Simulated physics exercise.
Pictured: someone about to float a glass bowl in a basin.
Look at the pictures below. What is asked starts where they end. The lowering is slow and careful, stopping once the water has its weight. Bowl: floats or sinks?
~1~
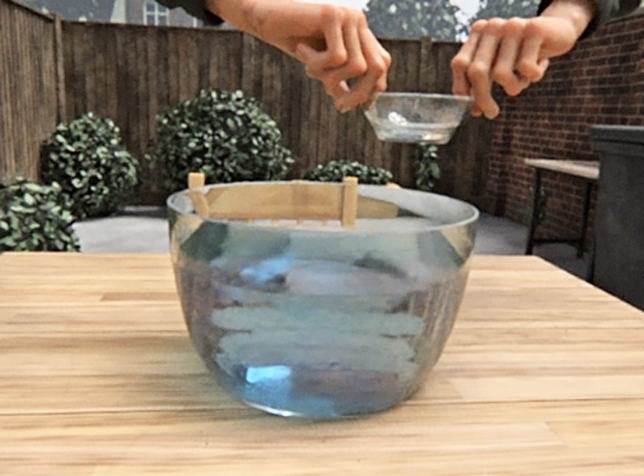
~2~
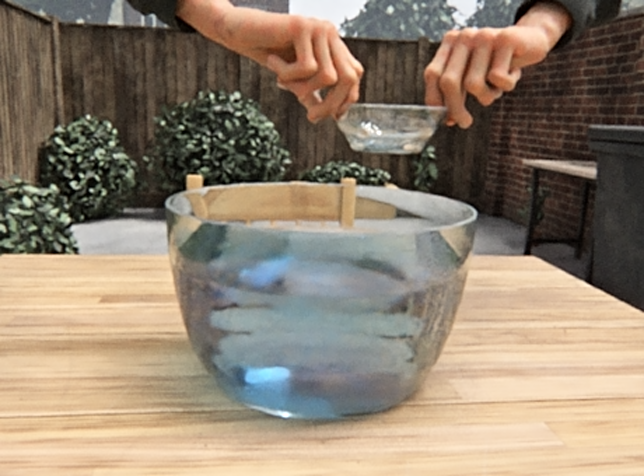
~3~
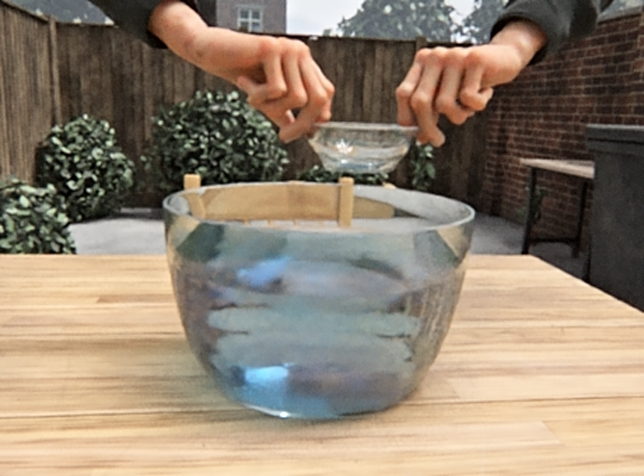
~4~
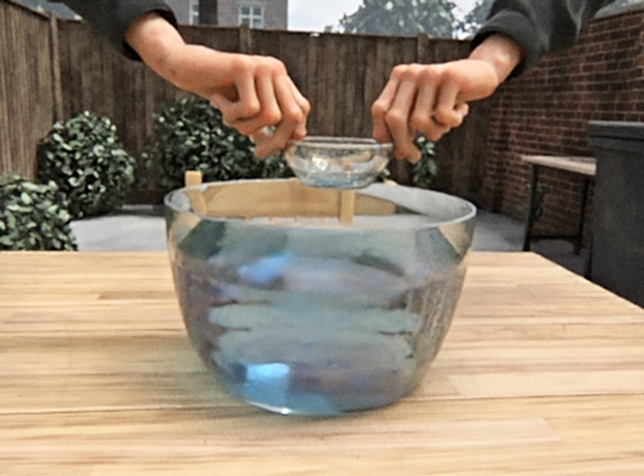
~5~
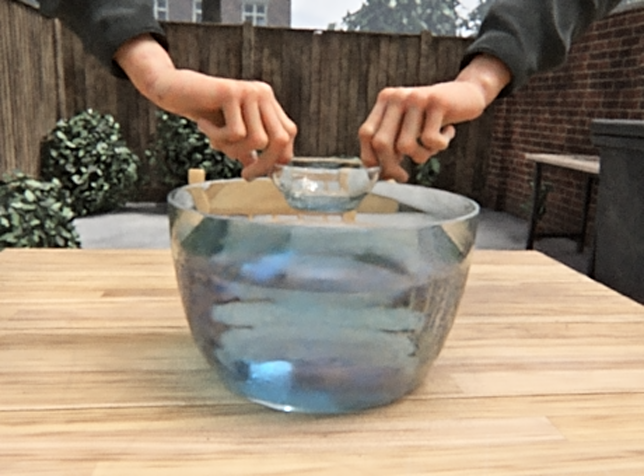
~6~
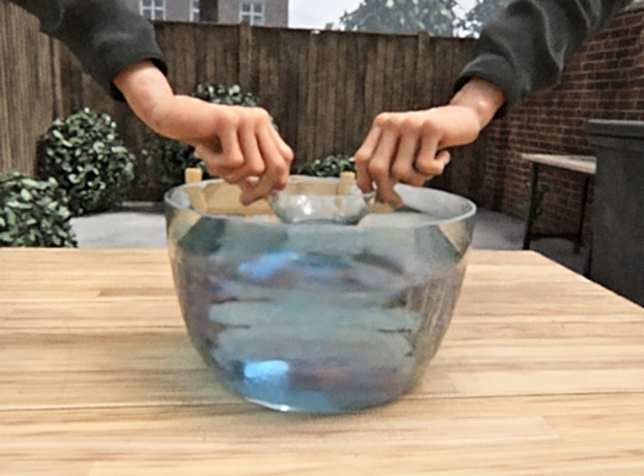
Stays on top.
Shortly, the bowl dips into the water.
Then, it bobs and steadies.
At the finish, the bowl floats with about half of its side showing.
